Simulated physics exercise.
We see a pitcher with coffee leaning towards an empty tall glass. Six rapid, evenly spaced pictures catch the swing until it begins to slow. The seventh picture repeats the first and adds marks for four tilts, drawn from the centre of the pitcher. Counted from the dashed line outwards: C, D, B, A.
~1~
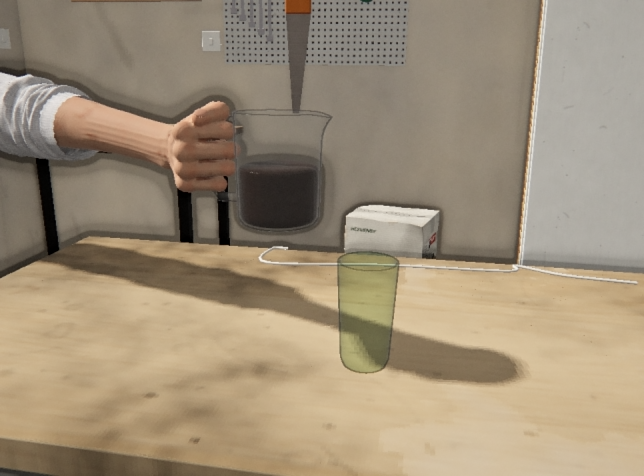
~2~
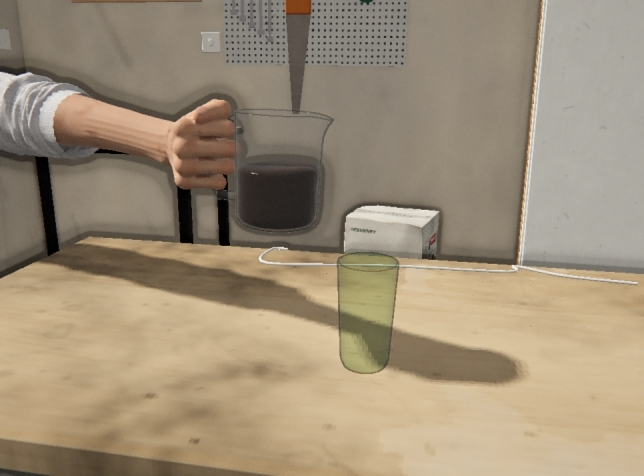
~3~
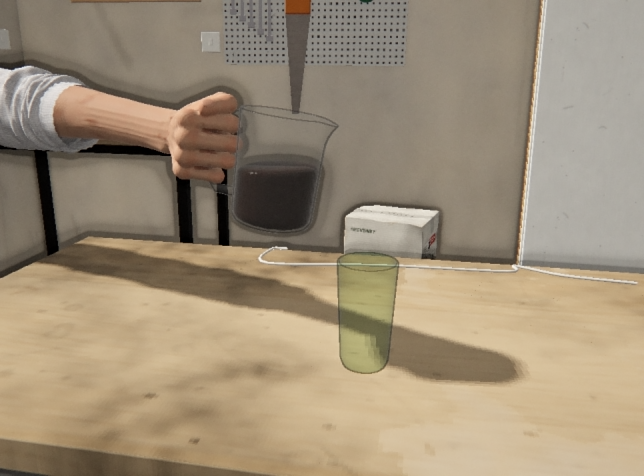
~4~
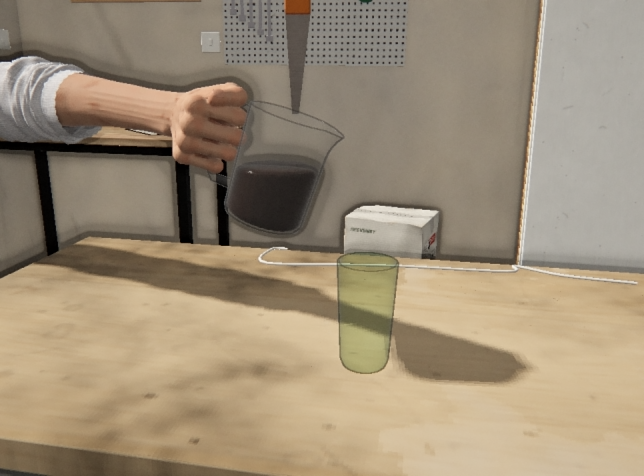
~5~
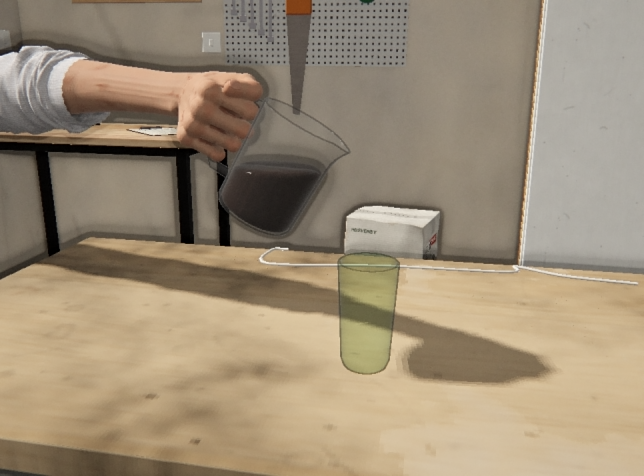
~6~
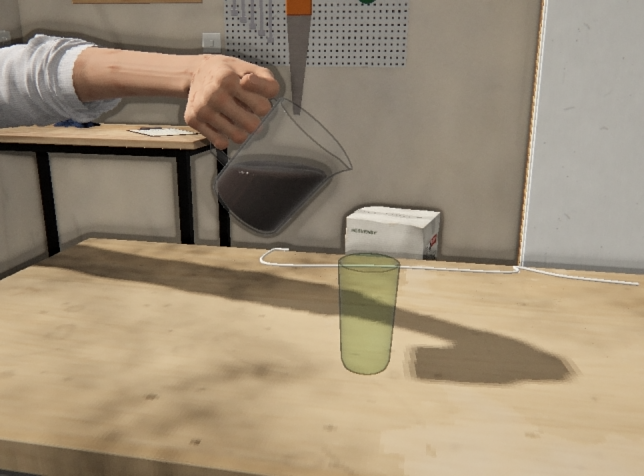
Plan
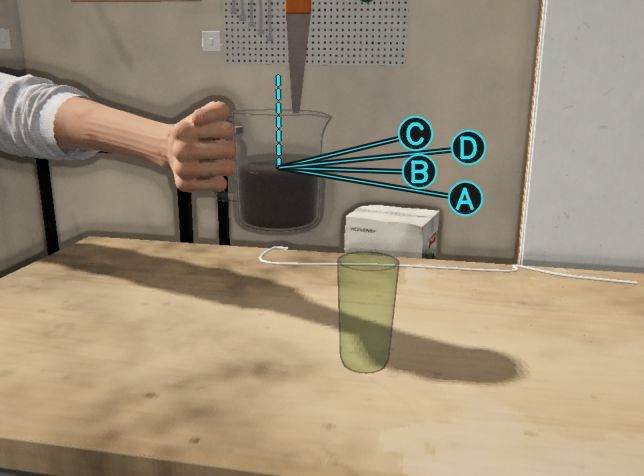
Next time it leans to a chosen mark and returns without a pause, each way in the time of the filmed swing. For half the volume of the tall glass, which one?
C works best here.
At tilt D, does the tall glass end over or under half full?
Over.
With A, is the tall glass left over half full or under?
Over.
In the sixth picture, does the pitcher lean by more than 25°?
Yes, it does.
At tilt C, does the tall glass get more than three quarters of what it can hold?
No.
On the marked copy, A at (448, 196); B at (402, 171); C at (399, 138); D at (451, 150).
With A, the tall glass ends with about 96 % of what it can hold; 6 % of the coffee is spilt.
With B, the tall glass ends with about 85 % of what it can hold; 3 % of the coffee is spilt.
With C, the tall glass ends with about 49 % of what it can hold.
With D, the tall glass ends with about 67 % of what it can hold; 3 % of the coffee is spilt.
